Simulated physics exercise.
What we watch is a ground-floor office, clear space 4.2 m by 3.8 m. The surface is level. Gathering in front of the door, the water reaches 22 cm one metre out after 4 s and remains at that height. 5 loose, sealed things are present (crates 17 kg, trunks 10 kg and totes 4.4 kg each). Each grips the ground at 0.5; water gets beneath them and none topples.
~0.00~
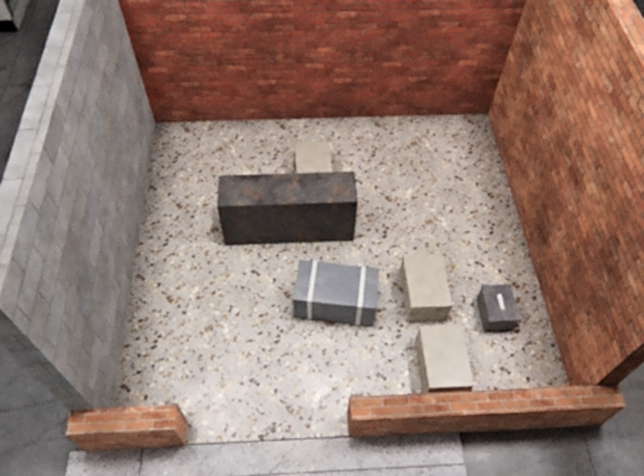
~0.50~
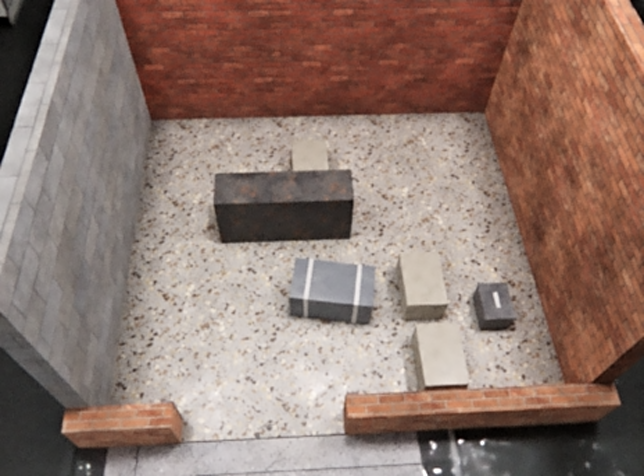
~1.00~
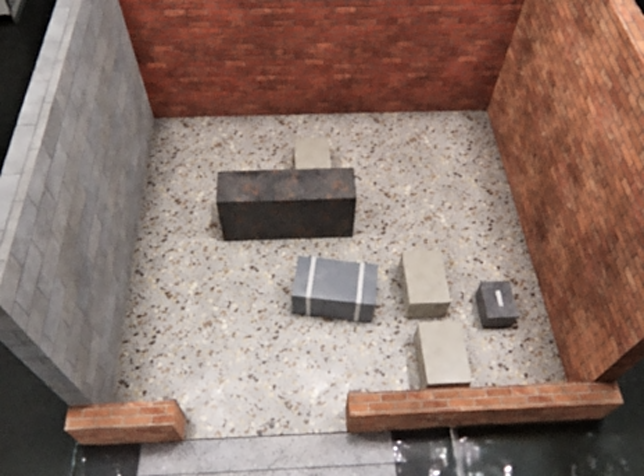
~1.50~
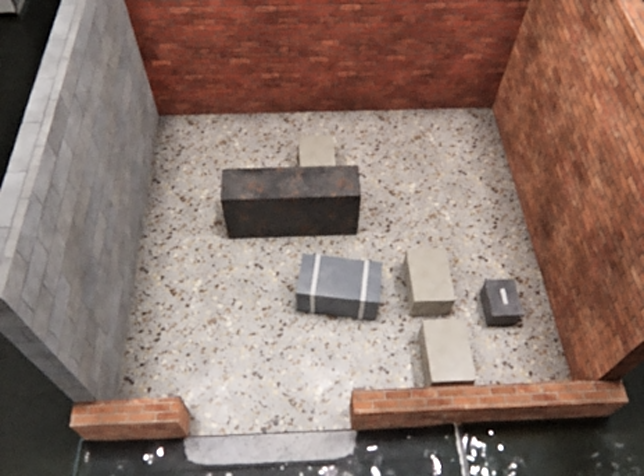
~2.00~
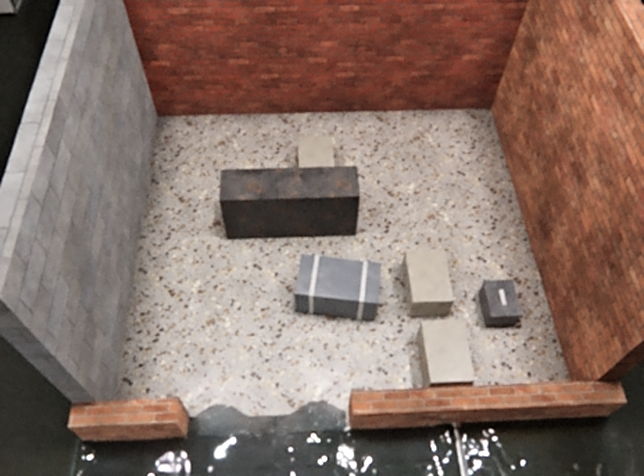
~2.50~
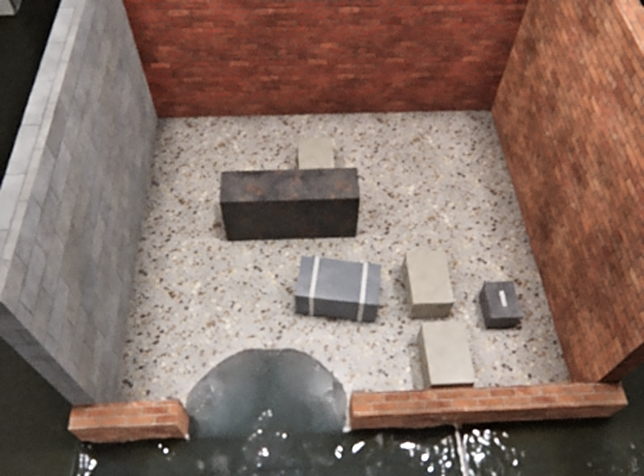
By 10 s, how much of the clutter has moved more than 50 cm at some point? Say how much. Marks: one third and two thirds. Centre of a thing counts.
Some of them shift that far, a third to two thirds.
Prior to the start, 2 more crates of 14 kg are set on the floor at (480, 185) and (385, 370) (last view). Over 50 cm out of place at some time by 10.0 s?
In turn: Over, less.
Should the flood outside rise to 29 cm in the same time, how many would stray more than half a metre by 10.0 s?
The answer would then be 4.
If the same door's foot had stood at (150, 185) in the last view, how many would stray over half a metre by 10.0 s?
Count: 3.
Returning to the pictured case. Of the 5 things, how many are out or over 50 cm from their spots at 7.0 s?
I count 1 of them.
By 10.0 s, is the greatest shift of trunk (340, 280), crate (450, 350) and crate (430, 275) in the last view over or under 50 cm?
So that's beyond it for the first, inside it for the second and beyond it for the last.
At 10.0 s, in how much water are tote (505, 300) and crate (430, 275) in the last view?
Roughly 7 and 7 cm.
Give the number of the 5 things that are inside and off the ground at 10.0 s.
That would be 2 of them.
After 3.5 s 0 of 5 are over 50 cm from their spots; 0 afloat.
After 4.5 s 0 of 5 are over 50 cm from their spots; 1 afloat.
After 7.0 s 1 of 5 are over 50 cm from their spots; 1 afloat.
After 10.0 s 3 of 5 are over 50 cm from their spots, and 3 have been at some point; 2 afloat.
